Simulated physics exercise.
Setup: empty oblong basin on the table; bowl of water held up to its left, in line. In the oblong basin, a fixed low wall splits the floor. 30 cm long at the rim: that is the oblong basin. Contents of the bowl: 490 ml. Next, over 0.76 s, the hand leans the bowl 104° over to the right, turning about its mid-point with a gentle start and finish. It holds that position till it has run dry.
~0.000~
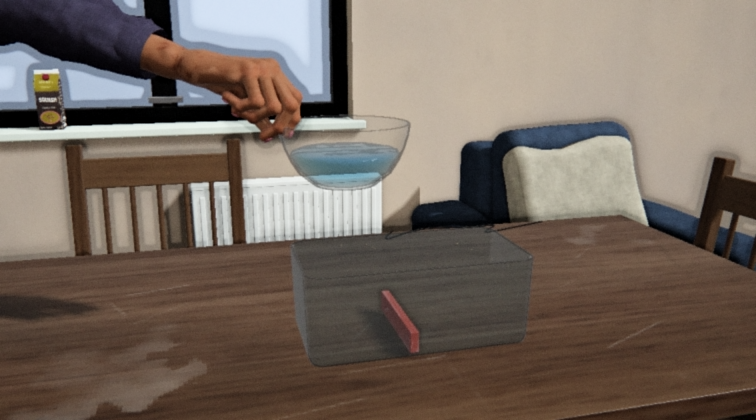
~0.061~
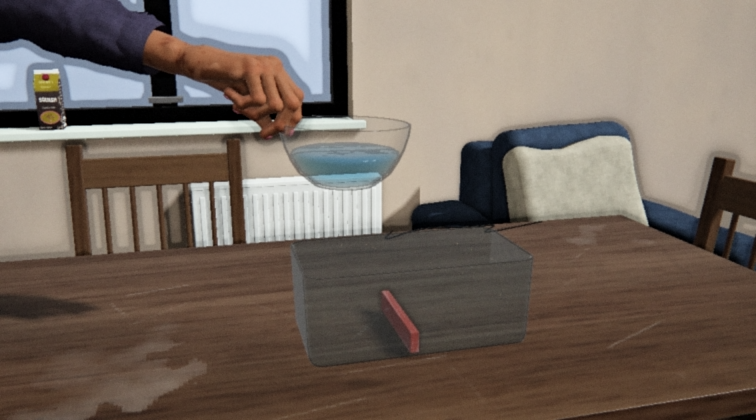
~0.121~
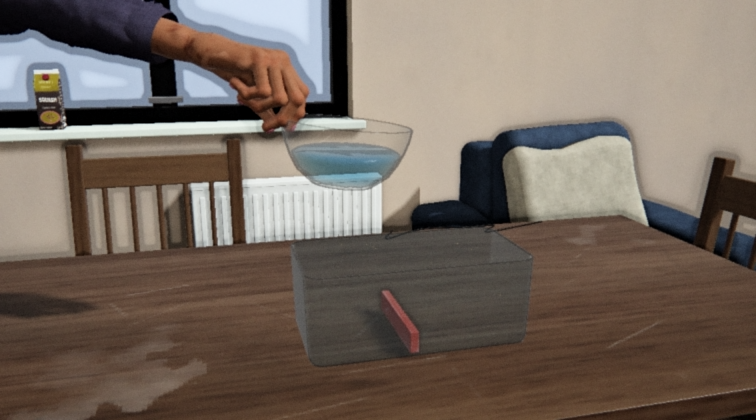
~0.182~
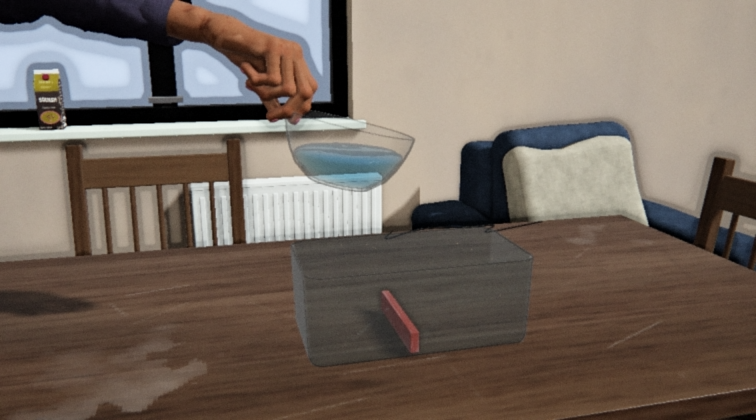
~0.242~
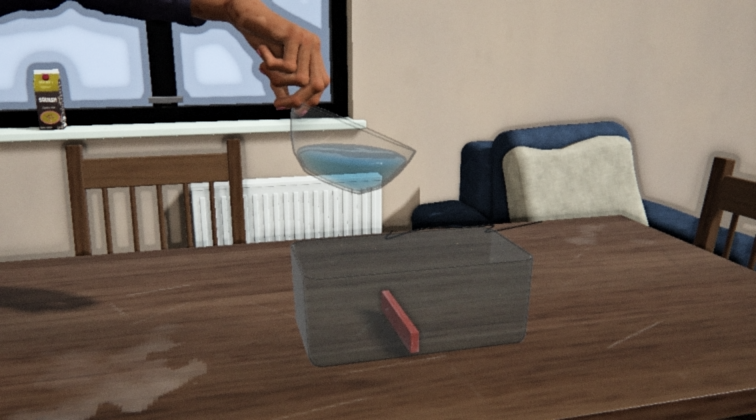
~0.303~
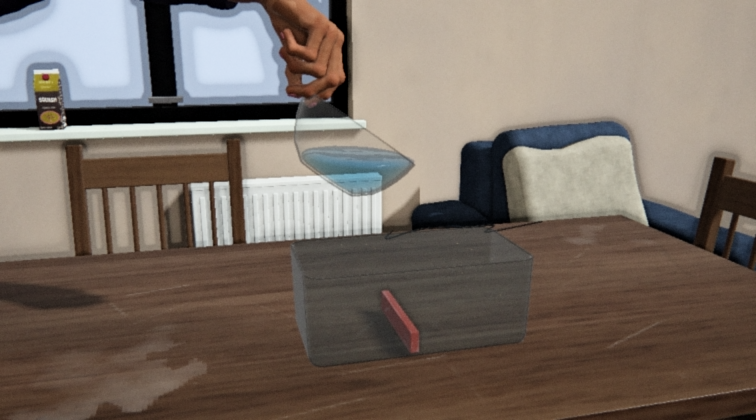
The footage shows a hand holding a clear bowl of blue water above an empty, see-through oblong basin with a red wall inside on a wooden table, slowly at first, then more steeply, leaning the bowl over to the right.
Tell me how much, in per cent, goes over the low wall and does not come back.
I would say about 82 per cent.
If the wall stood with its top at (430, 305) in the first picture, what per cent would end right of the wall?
Around 50 %, I'd say.
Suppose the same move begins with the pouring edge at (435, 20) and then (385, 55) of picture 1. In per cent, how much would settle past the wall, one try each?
75 and 70 %.
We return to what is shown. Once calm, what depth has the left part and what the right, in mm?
Left roughly 4 mm; right roughly 18 mm.
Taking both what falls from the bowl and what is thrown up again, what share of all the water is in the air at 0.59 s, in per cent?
Close to 36 in a hundred.
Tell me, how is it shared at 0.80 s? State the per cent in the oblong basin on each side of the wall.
Left roughly 16, right roughly 80.
After 0.59 s the tilt is 92° and 18 per cent is still to pour, 0 is left of the wall and 46 right of it.
After 0.80 s the tilt is 104° and 0 per cent is still to pour, 16 is left of the wall and 80 right of it.
After 1.02 s the tilt is 104° and 0 per cent is still to pour, 16 is left of the wall and 83 right of it.
After 1.26 s the tilt is 104° and 0 per cent is still to pour, 16 is left of the wall and 82 right of it.
In the end 16 per cent lies left of the wall, 82 right of it and 1 outside.
